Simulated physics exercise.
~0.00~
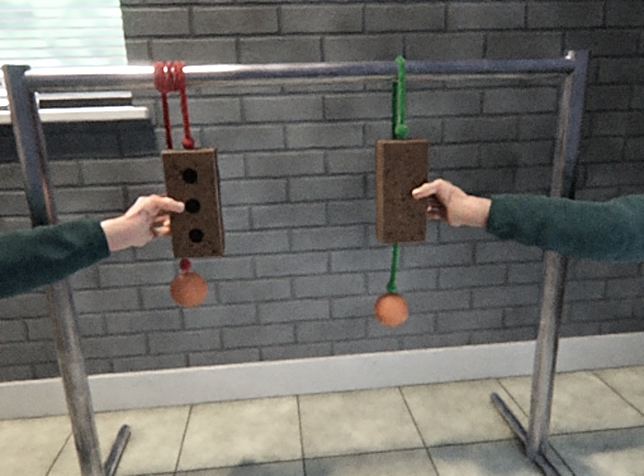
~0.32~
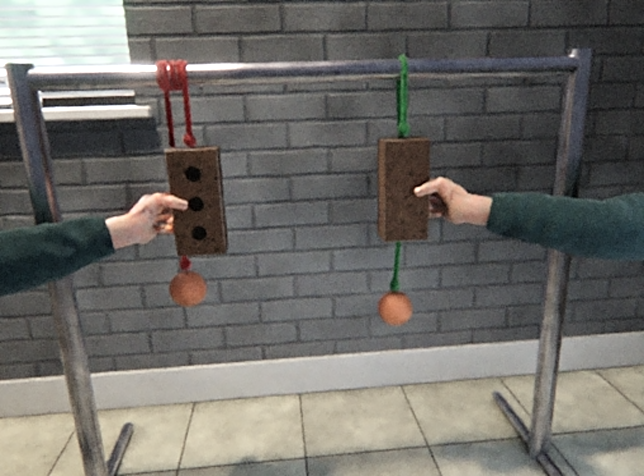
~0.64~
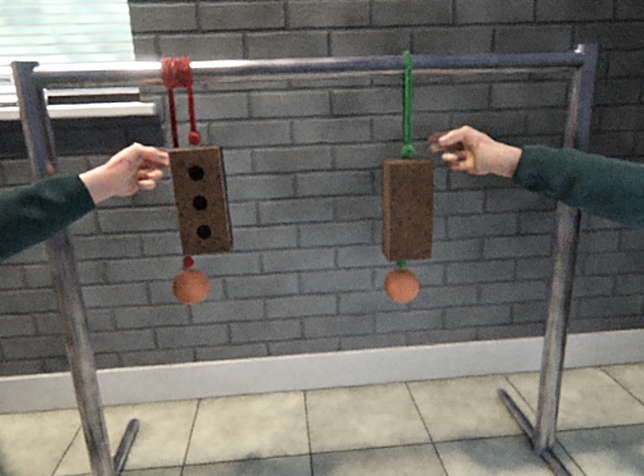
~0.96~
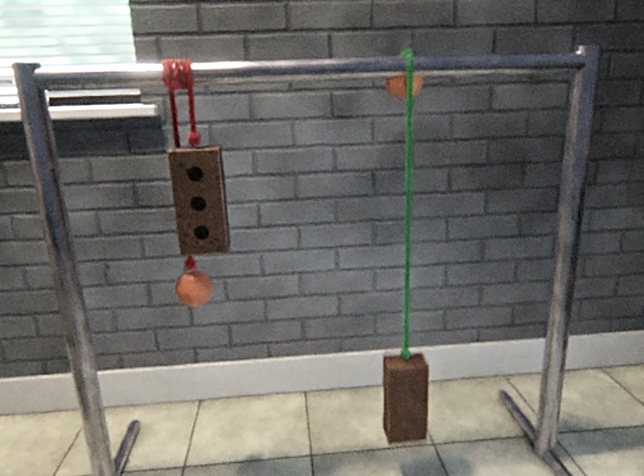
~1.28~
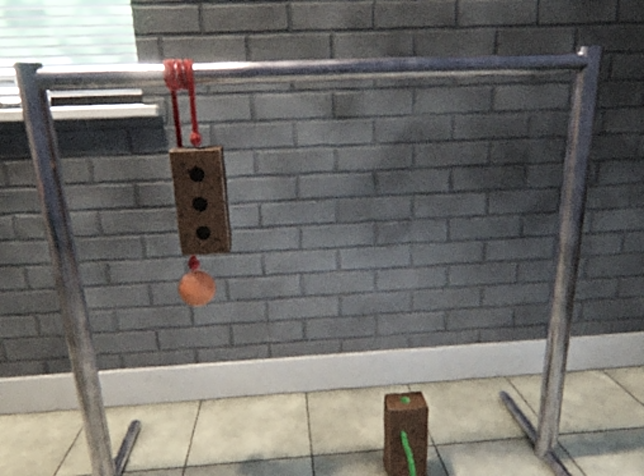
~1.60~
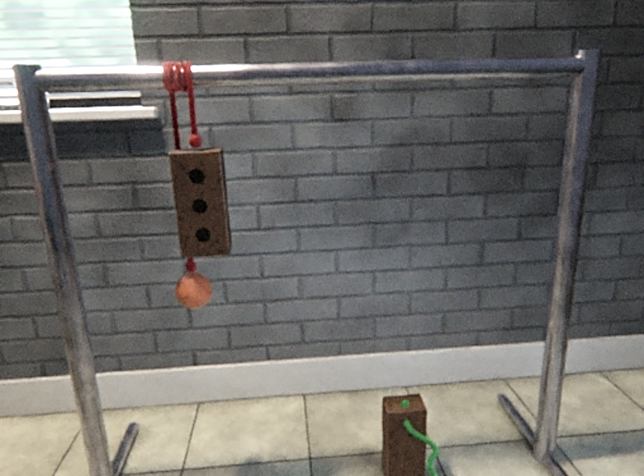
Two hands steadied a pair of bricks hanging from a metal rail on red and green ropes, then let go and drew back. The left brick stayed hanging, while the right one dropped to the floor, its green rope slipping off the rail.
